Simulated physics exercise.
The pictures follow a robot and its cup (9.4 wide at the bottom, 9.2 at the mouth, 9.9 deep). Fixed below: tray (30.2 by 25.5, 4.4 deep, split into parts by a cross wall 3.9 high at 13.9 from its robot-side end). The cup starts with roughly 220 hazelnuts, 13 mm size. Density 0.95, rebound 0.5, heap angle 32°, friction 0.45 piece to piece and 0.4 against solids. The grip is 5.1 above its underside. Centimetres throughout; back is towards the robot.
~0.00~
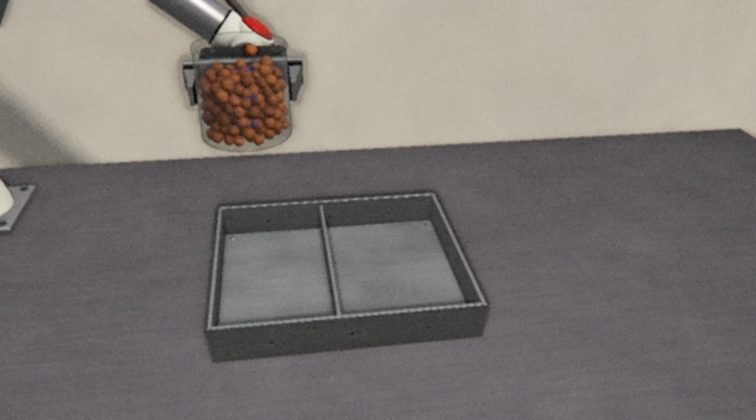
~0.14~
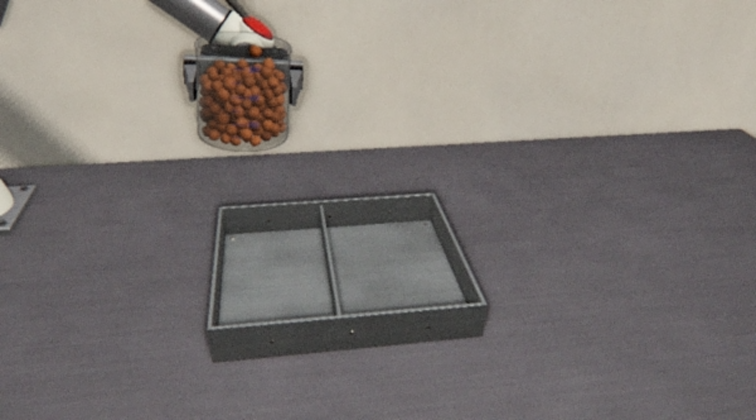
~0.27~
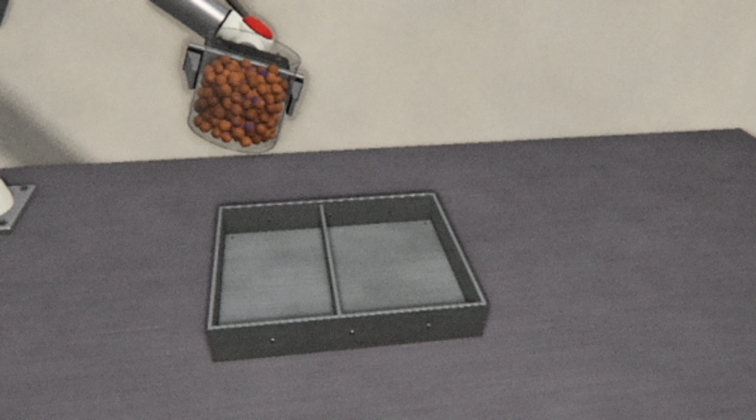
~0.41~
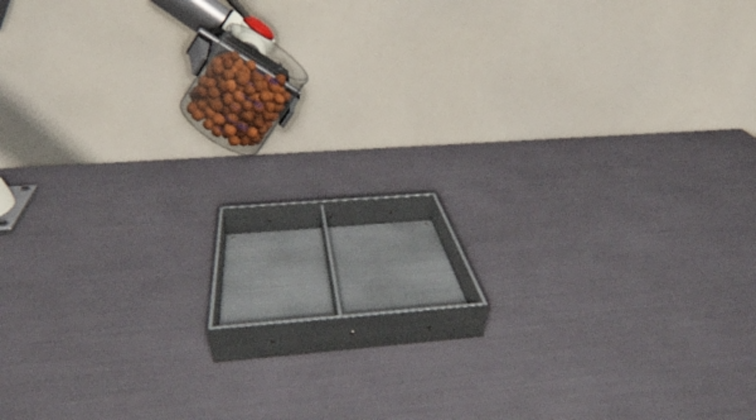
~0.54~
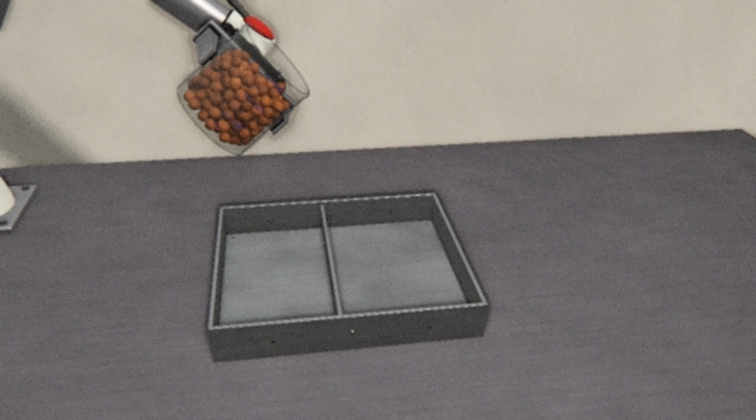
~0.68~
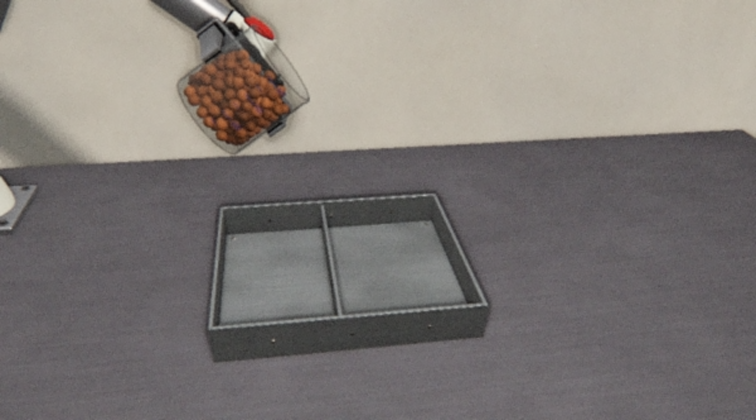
Above a dark tabletop holding an empty grey tray split into two parts, a robot arm held a clear cup full of brown hazelnuts upright, then steadily tilted it well over to one side.
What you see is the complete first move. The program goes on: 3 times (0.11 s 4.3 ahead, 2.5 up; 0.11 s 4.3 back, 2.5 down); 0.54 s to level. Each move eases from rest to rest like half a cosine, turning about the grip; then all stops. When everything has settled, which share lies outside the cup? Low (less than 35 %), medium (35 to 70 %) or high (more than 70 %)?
Answer: Medium; 35 to 70 % of the hazelnuts finish outside the cup.
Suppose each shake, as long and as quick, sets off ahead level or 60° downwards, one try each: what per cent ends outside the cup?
Some 30 and 5 per cent.
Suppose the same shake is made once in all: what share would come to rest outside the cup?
It would be near 30 per cent.
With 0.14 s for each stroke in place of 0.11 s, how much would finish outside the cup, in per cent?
Then about 30 per cent.
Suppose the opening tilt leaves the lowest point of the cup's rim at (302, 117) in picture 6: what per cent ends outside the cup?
About 90 per cent.
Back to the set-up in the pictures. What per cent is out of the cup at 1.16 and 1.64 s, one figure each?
About 40, 55.
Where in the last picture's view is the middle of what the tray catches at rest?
At about (395, 268).
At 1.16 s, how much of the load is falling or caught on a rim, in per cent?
Some 14 per cent.
By 1.16 s, tilted 55° forward, highest piece 28 above the table; 126 in the cup, 55 in the far-side part, 3 in the robot-side part, 31 in flight or on a rim.
By 1.64 s, tilted 23° forward, highest piece 29 above the table; 99 in the cup, 95 in the far-side part, 9 in the robot-side part, 9 on the table or floor, 3 in flight or on a rim.
By 2.08 s, level, highest piece 29 above the table; 99 in the cup, 97 in the far-side part, 10 on the table or floor, 9 in the robot-side part.
By 3.13 s, level, highest piece 28 above the table; 99 in the cup, 97 in the far-side part, 10 on the table or floor, 9 in the robot-side part.
Final count, 99 in the cup, 97 in the far-side part, 10 on the table or floor, 9 in the robot-side part. That is 54 % outside the cup.
